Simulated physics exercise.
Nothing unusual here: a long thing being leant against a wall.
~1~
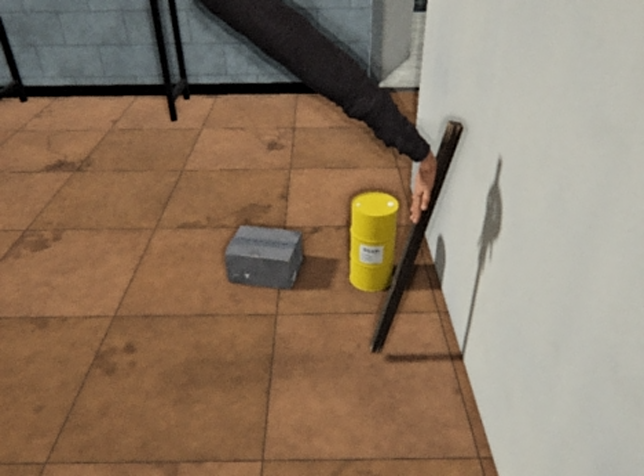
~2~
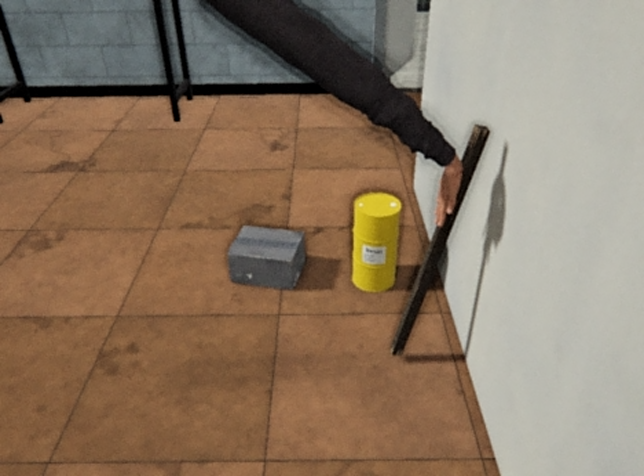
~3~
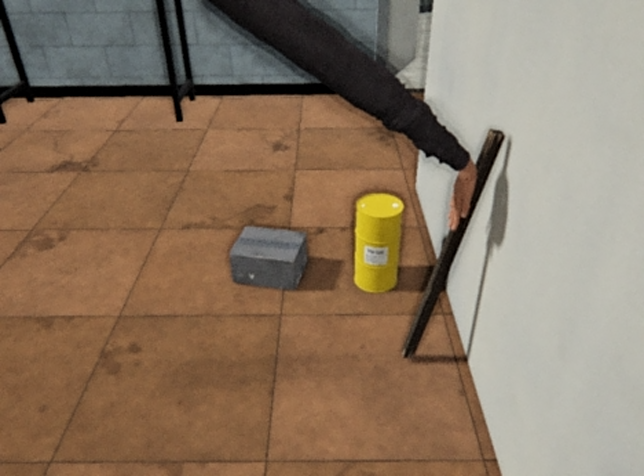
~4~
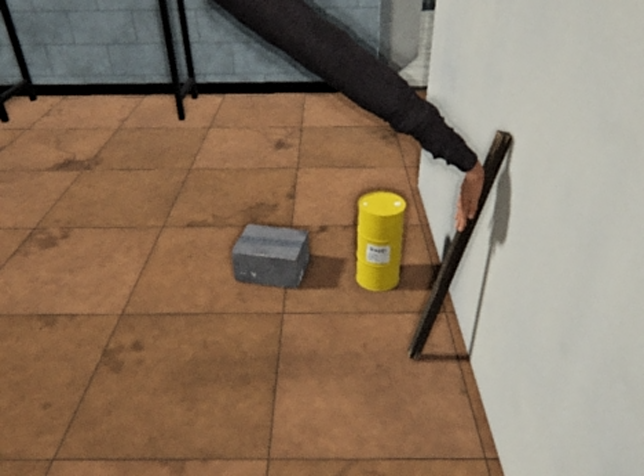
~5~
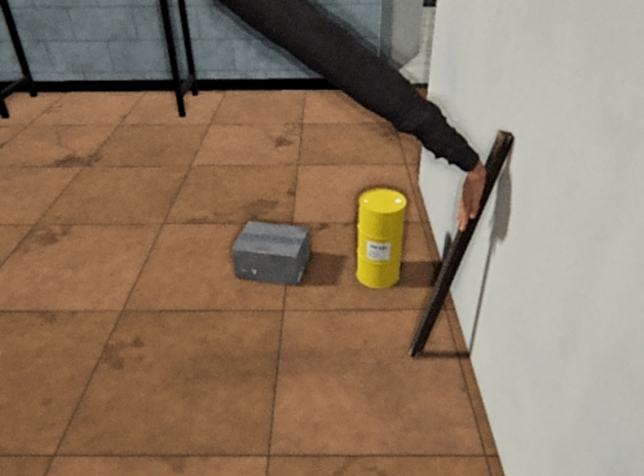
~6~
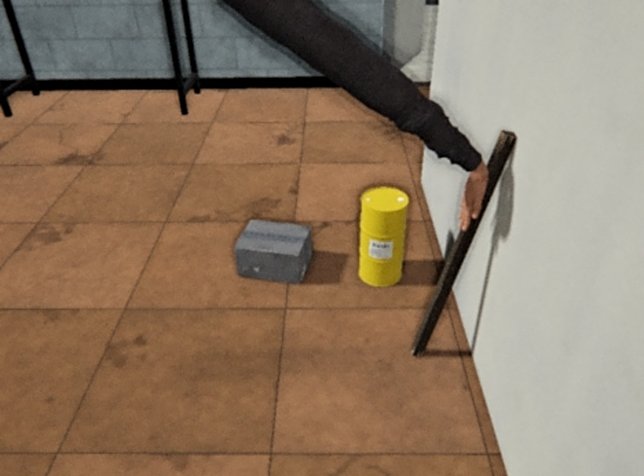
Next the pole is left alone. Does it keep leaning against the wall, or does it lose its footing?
It keeps leaning.
Then, 0.20 s on from there, no change.
Then, 0.70 s on from there, black pole resting near (457, 259).
In the end, all 3 unmoved. At the end, from the last picture's camera, black pole near (457, 259). The pole remains leaning.
